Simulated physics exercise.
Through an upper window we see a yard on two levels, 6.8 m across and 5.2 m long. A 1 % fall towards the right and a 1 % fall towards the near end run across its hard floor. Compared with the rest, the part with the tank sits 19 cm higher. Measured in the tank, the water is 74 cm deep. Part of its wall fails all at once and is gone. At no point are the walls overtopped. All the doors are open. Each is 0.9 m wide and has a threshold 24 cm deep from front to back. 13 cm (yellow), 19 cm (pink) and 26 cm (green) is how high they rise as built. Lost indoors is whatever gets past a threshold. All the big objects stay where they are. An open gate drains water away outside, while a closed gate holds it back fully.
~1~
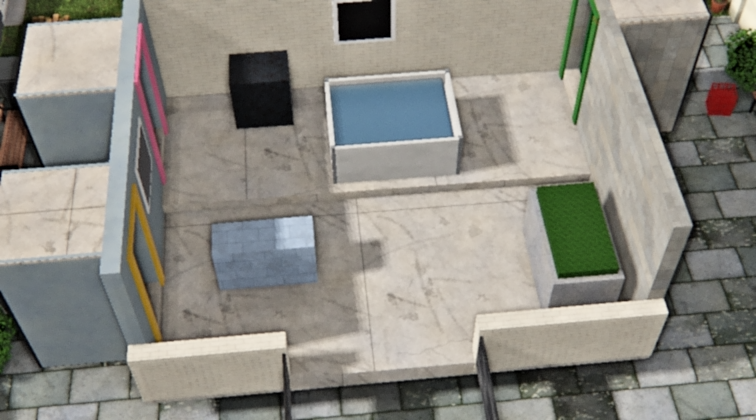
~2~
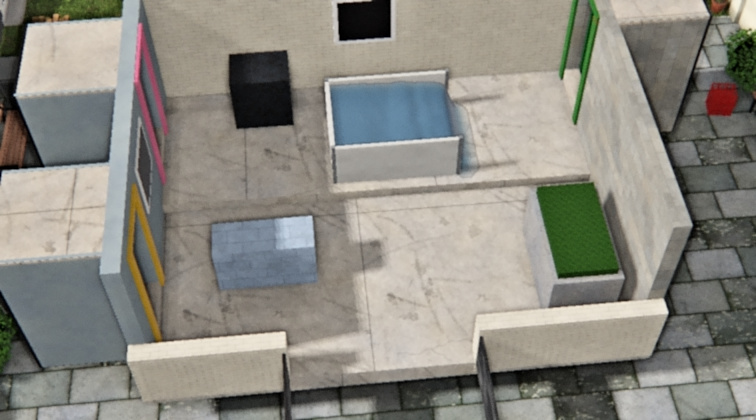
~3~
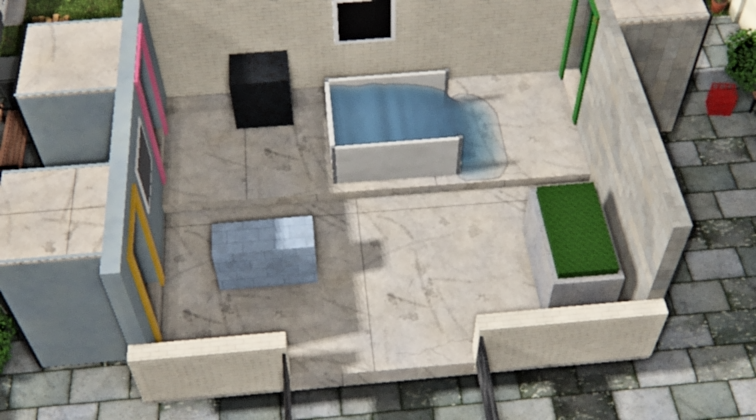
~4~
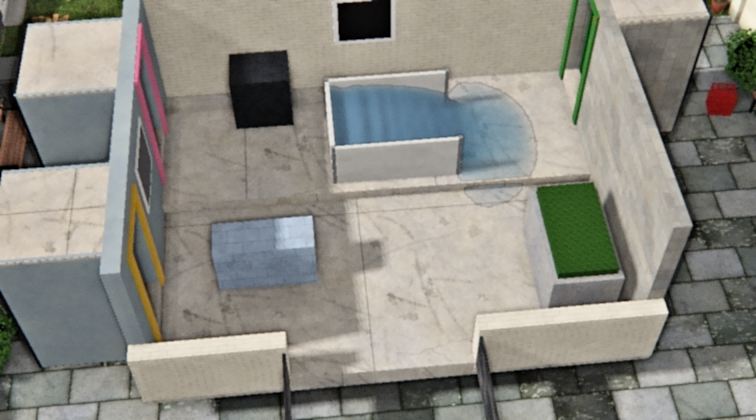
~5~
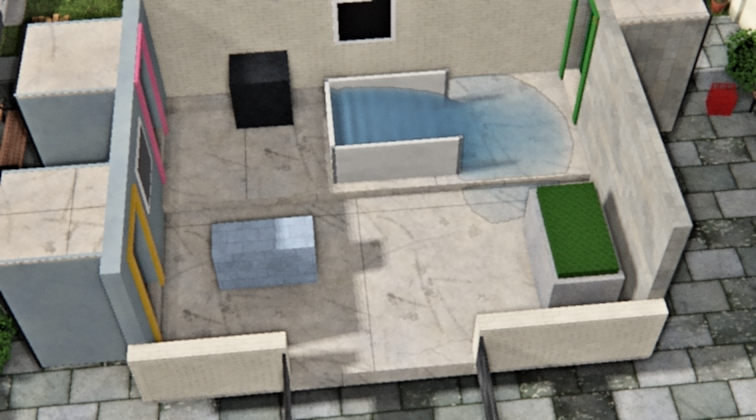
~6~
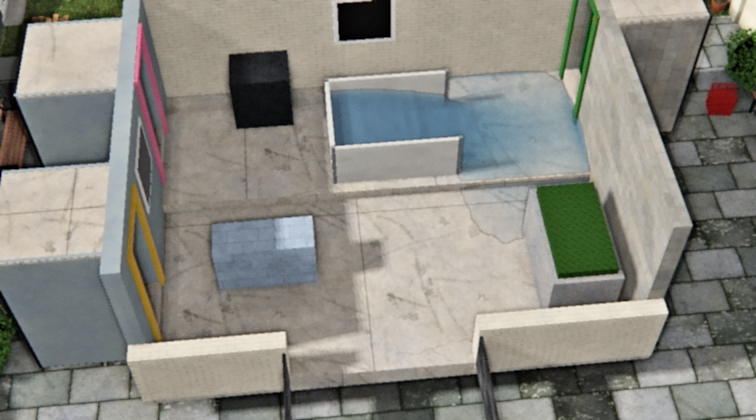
Walled yard seen from above, water pouring out through the open right side of a tank and spreading across the raised floor.
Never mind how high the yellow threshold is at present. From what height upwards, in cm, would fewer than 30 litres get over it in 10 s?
About 6.5 cm.
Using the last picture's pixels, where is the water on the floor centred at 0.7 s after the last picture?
Centre of mass: About (465, 141) px.
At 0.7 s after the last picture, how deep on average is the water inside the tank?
It averages close to 33 centimetres.
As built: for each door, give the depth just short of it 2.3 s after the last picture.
In cm: Yellow 0, pink 0, green 24.
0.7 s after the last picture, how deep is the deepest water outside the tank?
Max depth: Around 44 cm.
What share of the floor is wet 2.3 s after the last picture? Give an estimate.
35 %.
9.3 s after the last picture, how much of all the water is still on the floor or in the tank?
Roughly 84 percent of the water remains.
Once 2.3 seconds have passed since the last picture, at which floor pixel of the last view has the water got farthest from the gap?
At about (625, 334).
Then, 0.7 s after the last picture water covers 20 % of the floor, deepest (44 cm) near (555, 77); it has not reached the yellow door.
Then, 2.3 s after the last picture water covers 35 % of the floor, deepest (40 cm) near (625, 334); it has not reached the yellow door.
Then, 9.3 s after the last picture water covers 85 % of the floor, deepest (14 cm) near (625, 334); 8 cm at the yellow door, 0 litres in over its 13 cm threshold.
At the yellow door as built, the water peaked near 13 cm, 4.7 s after the last picture.
Run again over the same 10 s with other heights there, 37 litres in over 6 cm, 24 litres over 7 cm. The limit of 30 litres is kept from about 6.5 cm up.
